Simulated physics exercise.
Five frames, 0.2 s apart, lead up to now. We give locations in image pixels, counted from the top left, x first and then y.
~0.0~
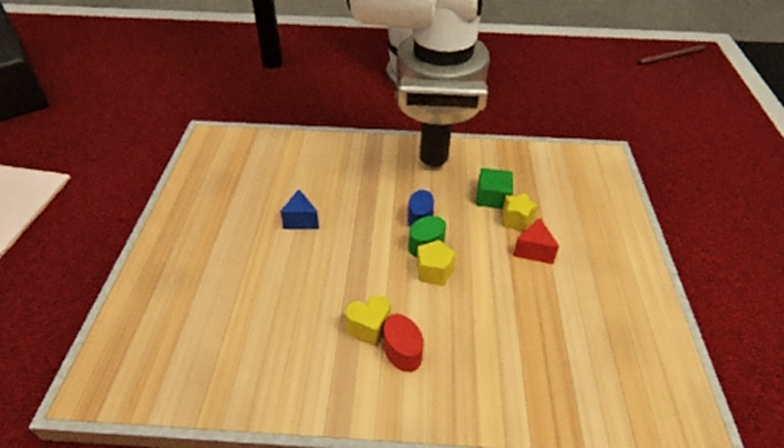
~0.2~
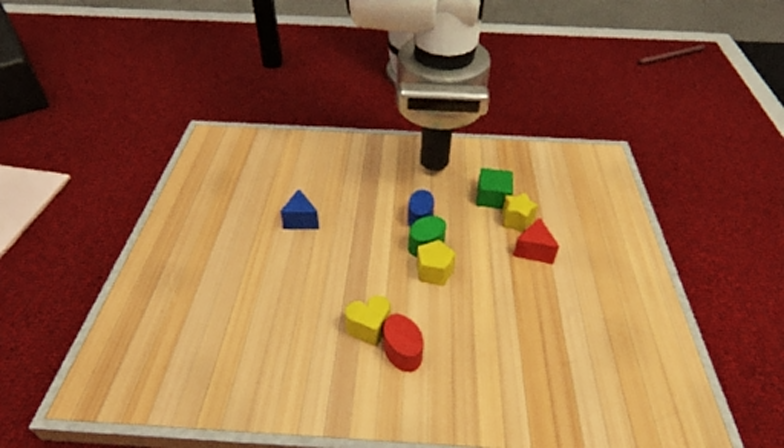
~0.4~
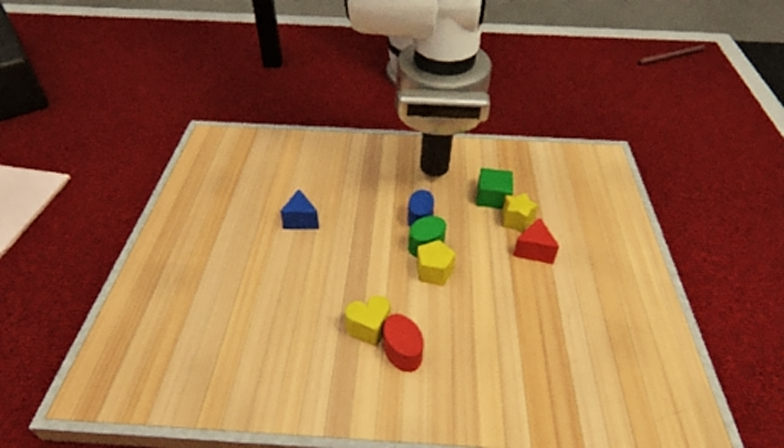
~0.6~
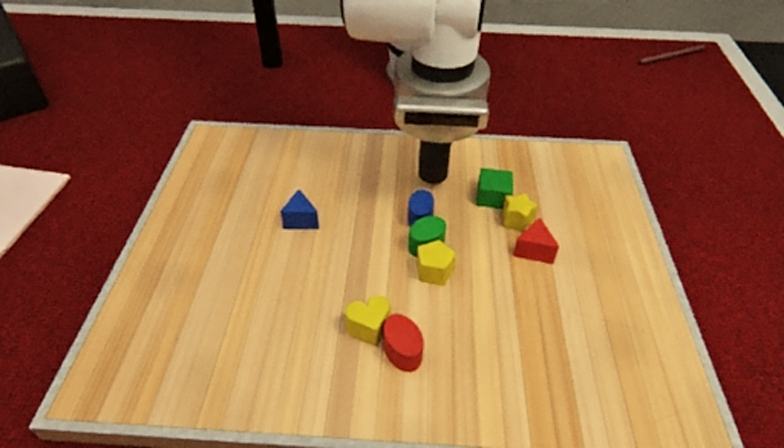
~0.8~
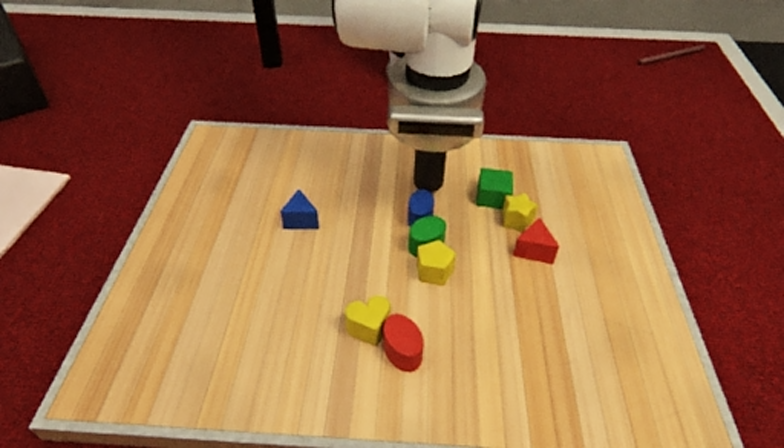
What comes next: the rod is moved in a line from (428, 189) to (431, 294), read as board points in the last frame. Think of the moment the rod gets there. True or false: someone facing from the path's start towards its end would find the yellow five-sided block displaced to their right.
False - the claim does not hold.
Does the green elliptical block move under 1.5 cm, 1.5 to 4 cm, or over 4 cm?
Beyond 4 cm.
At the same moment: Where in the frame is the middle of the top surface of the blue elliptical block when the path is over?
Located at (396, 229).
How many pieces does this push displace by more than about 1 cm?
The push moves three or more blocks more than 1 cm.
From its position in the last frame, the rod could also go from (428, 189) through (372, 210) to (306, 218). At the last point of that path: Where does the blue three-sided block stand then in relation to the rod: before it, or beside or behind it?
The rod still drives it.
What follows on the original path. One third of the way, rod at (430, 214); blue elliptical block at (406, 220), turned 55° clockwise; green elliptical block at (425, 237), turned 20° anticlockwise; yellow five-sided block at (439, 261).
Two thirds of the way, rod at (431, 248); blue elliptical block at (396, 229), turned 115° clockwise; green elliptical block at (413, 261), turned 20° clockwise; yellow five-sided block at (445, 276), turned 35° anticlockwise.
At the end, rod at (432, 288); yellow heart still; blue elliptical block at (396, 229), turned 115° clockwise; green elliptical block at (399, 284), turned 95° clockwise; yellow five-sided block at (459, 300), turned 85° anticlockwise.
